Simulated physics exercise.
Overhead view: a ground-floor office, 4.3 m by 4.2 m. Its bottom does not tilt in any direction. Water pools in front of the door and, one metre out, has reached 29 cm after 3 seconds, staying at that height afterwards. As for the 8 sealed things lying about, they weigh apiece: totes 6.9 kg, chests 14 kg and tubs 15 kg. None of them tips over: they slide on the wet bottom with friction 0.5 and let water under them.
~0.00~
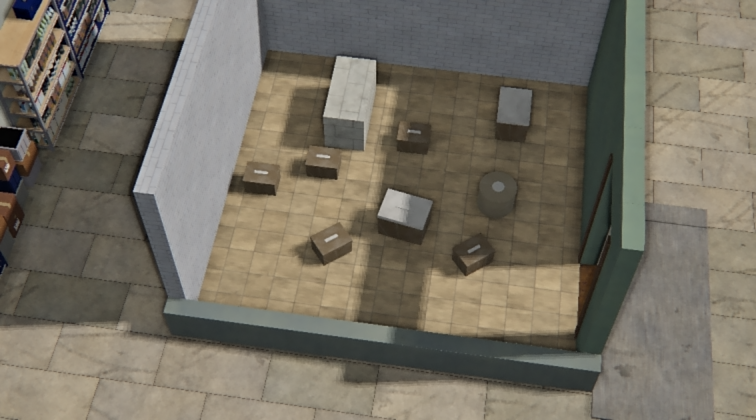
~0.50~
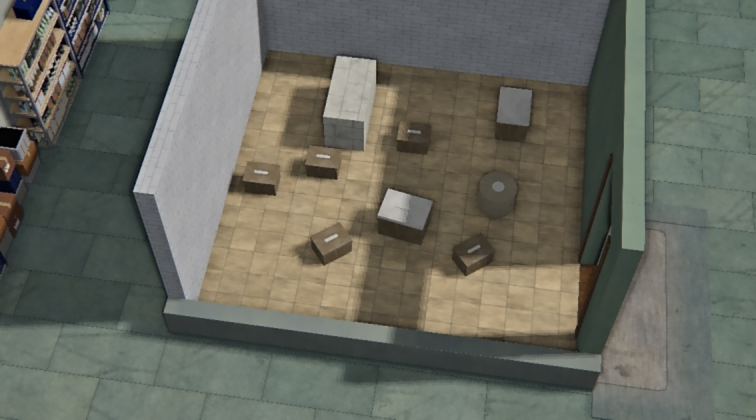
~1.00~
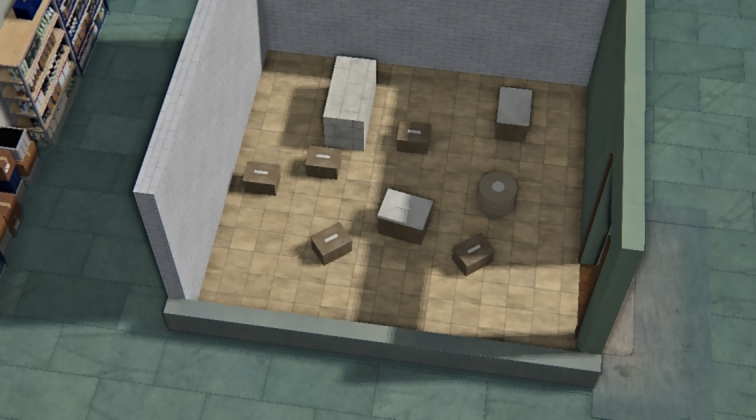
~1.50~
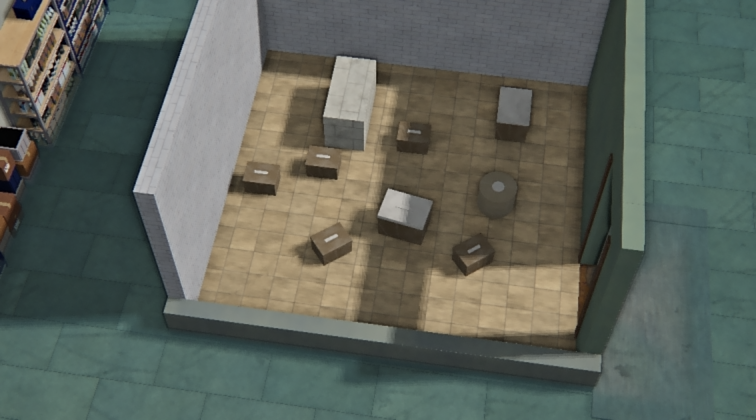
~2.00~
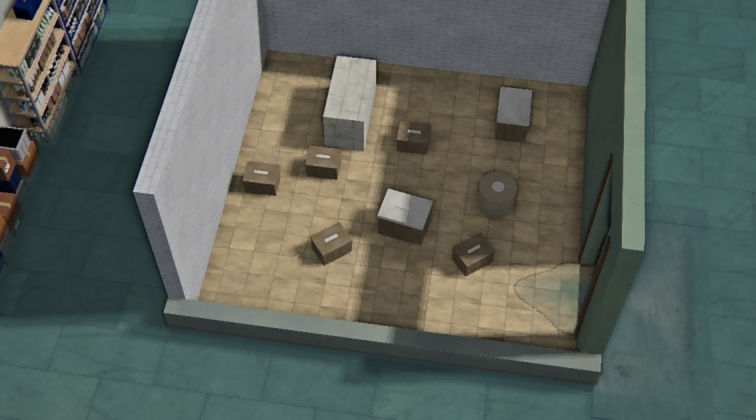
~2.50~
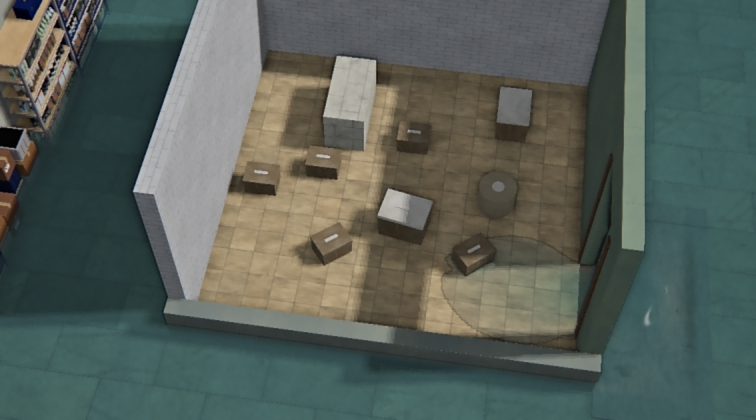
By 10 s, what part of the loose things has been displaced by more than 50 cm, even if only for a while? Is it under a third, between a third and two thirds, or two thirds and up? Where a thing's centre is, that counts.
It is between a third and two thirds.
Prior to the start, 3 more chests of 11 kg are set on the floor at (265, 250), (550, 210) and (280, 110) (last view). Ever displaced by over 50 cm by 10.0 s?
One: Beyond it. Two: Within it. Three: Beyond it.
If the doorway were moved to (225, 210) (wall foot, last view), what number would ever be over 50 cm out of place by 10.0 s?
That gives 7 of them.
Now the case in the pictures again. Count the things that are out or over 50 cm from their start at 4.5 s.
I count 1.
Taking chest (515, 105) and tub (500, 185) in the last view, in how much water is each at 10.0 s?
Some 8 cm at the first, some 7 cm at the second.
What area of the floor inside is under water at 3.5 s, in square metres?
My estimate is roughly 5.5 m2.
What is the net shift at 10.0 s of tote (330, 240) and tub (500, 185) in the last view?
In turn: 250 cm, 0 cm.
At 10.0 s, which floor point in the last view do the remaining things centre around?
Close to pixel (404, 126).
After 3.5 s 1 of 8 are over 50 cm from their spots; 0 afloat.
After 4.5 s 1 of 8 are over 50 cm from their spots; 1 afloat.
After 7.0 s 4 of 8 are over 50 cm from their spots; 4 afloat.
After 10.0 s 5 of 8 are over 50 cm from their spots, and 5 have been at some point; 6 afloat.
